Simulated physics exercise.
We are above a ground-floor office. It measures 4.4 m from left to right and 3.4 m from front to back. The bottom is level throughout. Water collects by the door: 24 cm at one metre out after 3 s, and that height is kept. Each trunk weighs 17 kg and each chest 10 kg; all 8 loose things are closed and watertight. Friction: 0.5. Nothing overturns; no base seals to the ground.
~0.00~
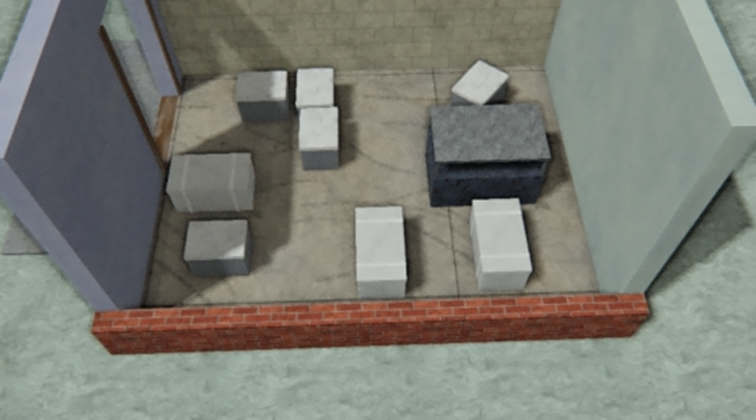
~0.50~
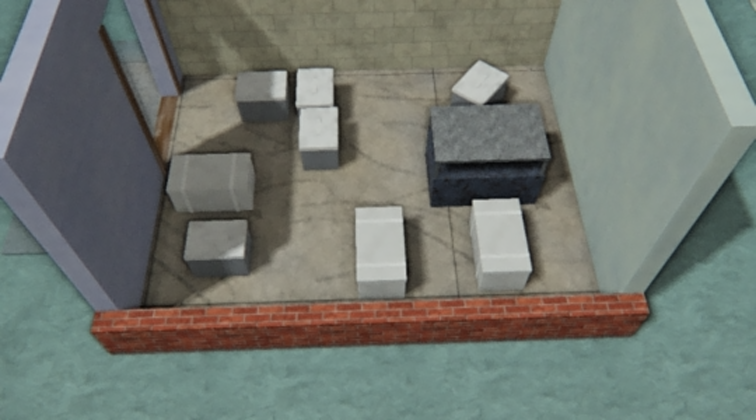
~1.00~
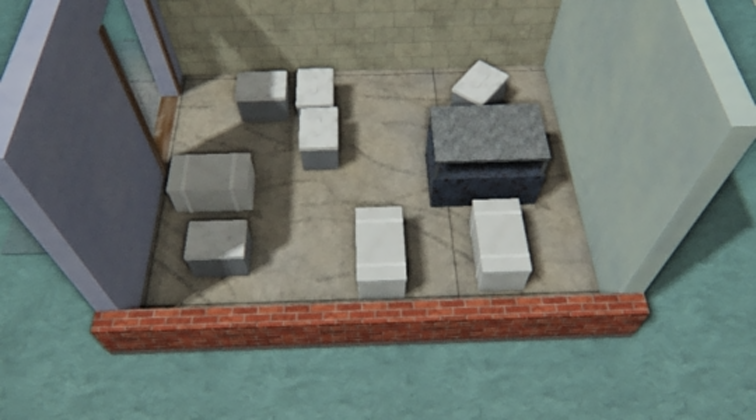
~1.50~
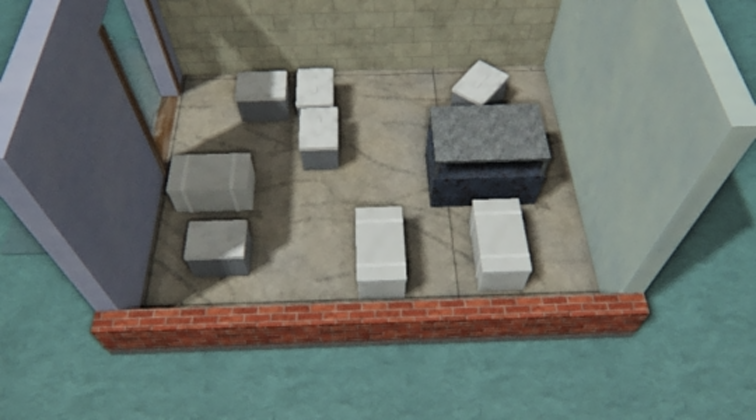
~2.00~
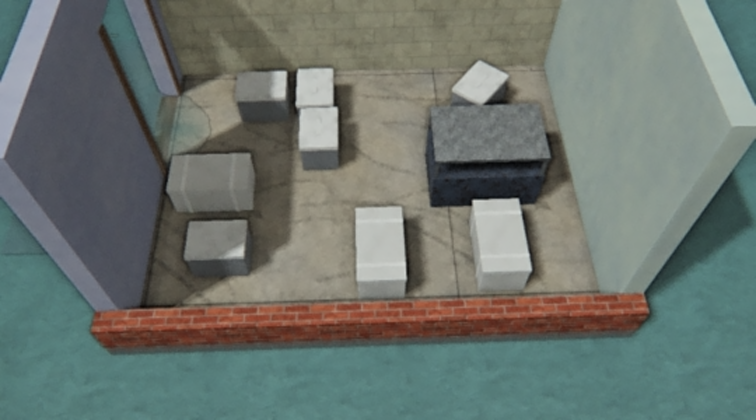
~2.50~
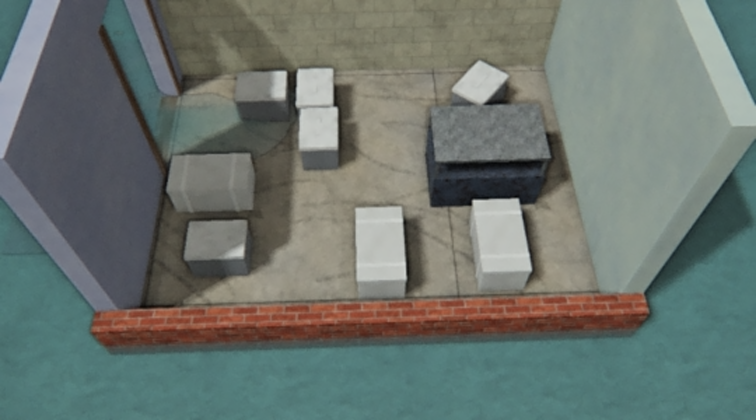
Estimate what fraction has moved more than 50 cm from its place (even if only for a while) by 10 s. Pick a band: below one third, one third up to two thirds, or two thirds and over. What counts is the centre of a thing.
The share is one third up to two thirds.
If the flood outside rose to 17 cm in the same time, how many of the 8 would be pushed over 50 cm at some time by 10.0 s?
Then the count would be 4.
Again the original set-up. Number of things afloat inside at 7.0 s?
The number is 6.
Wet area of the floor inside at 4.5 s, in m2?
That flooded area is roughly 7.5 m2.
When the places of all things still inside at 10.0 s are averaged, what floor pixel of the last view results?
I'd say about (399, 202) in the last view.
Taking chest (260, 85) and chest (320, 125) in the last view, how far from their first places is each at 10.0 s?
The first is 200 cm from its start, the second 150 cm.
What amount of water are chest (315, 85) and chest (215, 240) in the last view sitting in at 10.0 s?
Some 17 cm at the first, some 5 cm at the second.
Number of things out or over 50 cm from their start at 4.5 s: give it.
I get 3.
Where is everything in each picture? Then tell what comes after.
The first picture shows a trunk at (380, 242) rests on the ground; a chest at (319, 127), on the bottom; 0.0 m2 under water; 0 of 8 have shifted.
The second picture shows a trunk at (380, 242), on the bottom; a chest at (319, 127) rests on the ground; 0.0 m2 under water; 0 of 8 have shifted.
The third picture shows a trunk at (380, 242) rests on the ground; a chest at (319, 127) rests on the ground; water covers 0.0 m2; 0 of 8 have shifted.
The fourth picture shows a trunk at (380, 242) rests on the ground; a chest at (319, 127) rests on the ground; water covers 0.0 m2; 0 of 8 have shifted.
The fifth picture shows a trunk at (380, 242) rests on the ground; a chest at (319, 127) rests on the ground; 0.3 m2 under water; 0 of 8 have shifted.
The sixth picture shows a trunk at (380, 242) rests on the ground; a chest at (319, 127) rests on the ground; 1.0 m2 under water; 0 of 8 have shifted.
After 3.5 s 0 of 8 are over 50 cm from their spots; 0 afloat.
After 4.5 s 3 of 8 are over 50 cm from their spots; 1 afloat.
After 7.0 s 4 of 8 are over 50 cm from their spots; 6 afloat.
After 10.0 s 5 of 8 are over 50 cm from their spots, and 5 have been at some point; 8 afloat.
